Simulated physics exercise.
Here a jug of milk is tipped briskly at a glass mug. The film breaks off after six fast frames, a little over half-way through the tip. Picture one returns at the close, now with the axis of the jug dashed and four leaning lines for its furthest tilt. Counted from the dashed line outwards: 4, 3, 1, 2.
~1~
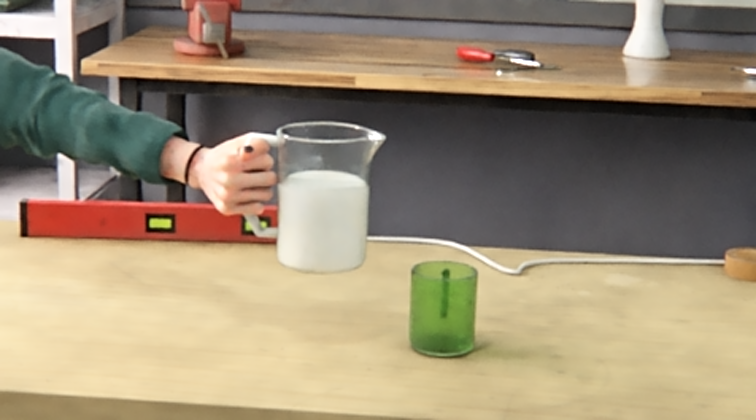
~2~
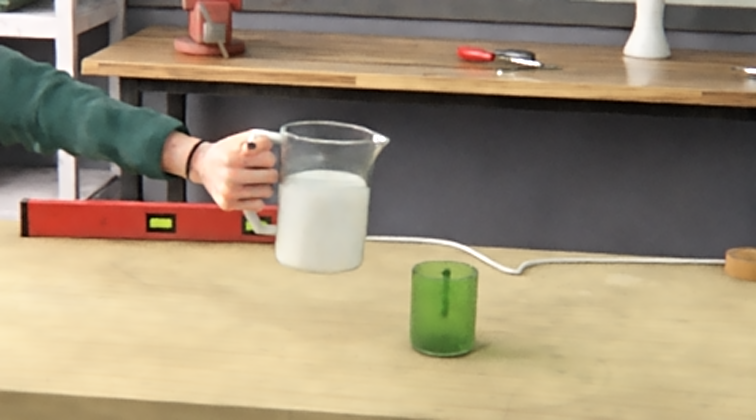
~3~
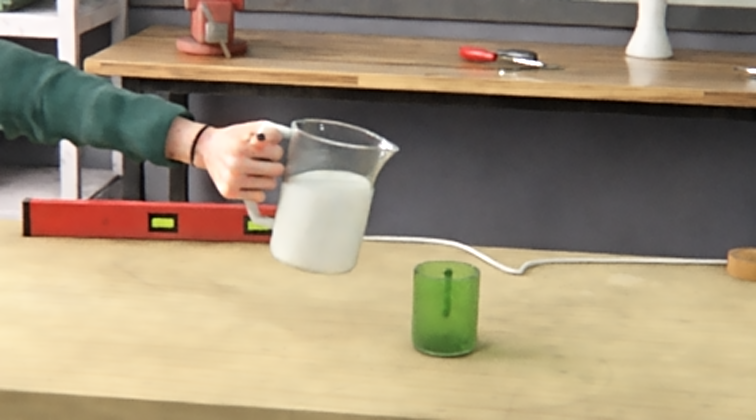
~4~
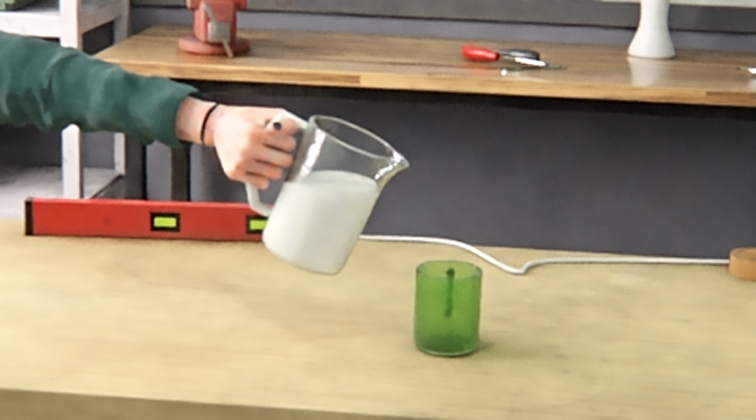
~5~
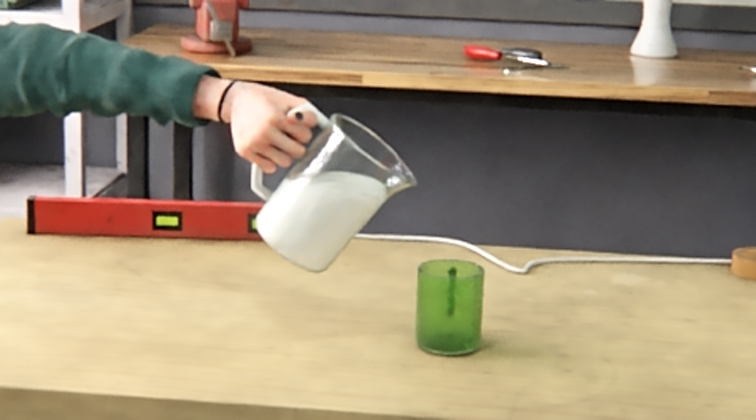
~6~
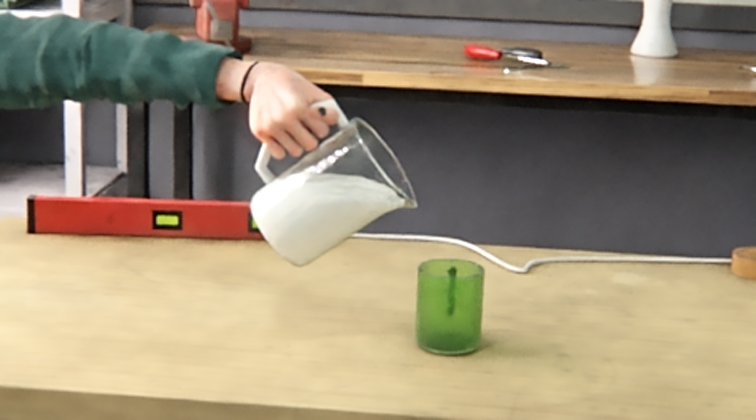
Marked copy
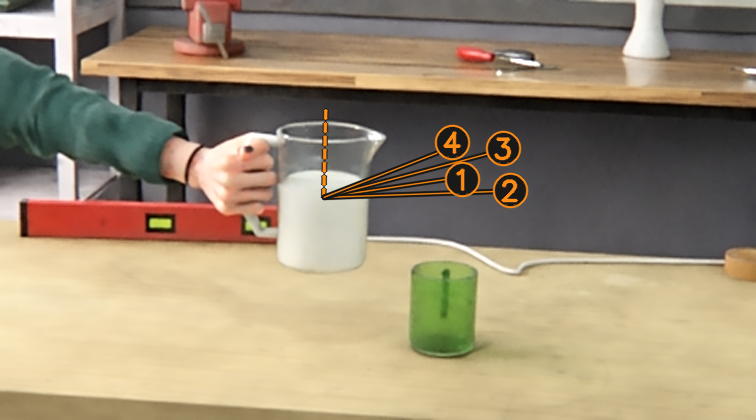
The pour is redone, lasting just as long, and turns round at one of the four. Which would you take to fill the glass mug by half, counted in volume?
The best line is 4.
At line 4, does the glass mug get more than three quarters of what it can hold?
No, it does not.
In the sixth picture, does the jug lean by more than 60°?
No, it does not.
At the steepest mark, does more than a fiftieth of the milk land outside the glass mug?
Yes, it does.
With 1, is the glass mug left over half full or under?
Over half.
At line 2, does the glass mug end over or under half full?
Over half.
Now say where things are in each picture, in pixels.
In the first picture, upright, lip at (384, 138); rim of the glass mug round (445, 270); nothing has left yet.
In the second picture, tipped about 3°, lip at (387, 140); nothing has left yet.
In the third picture, tipped about 10°, lip at (396, 149); nothing has left yet.
In the fourth picture, tipped about 22°, lip at (407, 164); nothing has left yet.
In the fifth picture, tipped about 36°, lip at (415, 183); nothing has left yet.
In the sixth picture, tipped about 51°, lip at (416, 205); nothing has left yet.
On the marked copy, 1 at (445, 179); 2 at (493, 191); 3 at (487, 153); 4 at (437, 152).
With 1, the glass mug ends with about 91 % of what it can hold; 5 % of the milk is spilt.
With 2, the glass mug ends with about 92 % of what it can hold; 18 % of the milk is spilt.
With 3, the glass mug ends with about 72 % of what it can hold.
With 4, the glass mug ends with about 47 % of what it can hold.
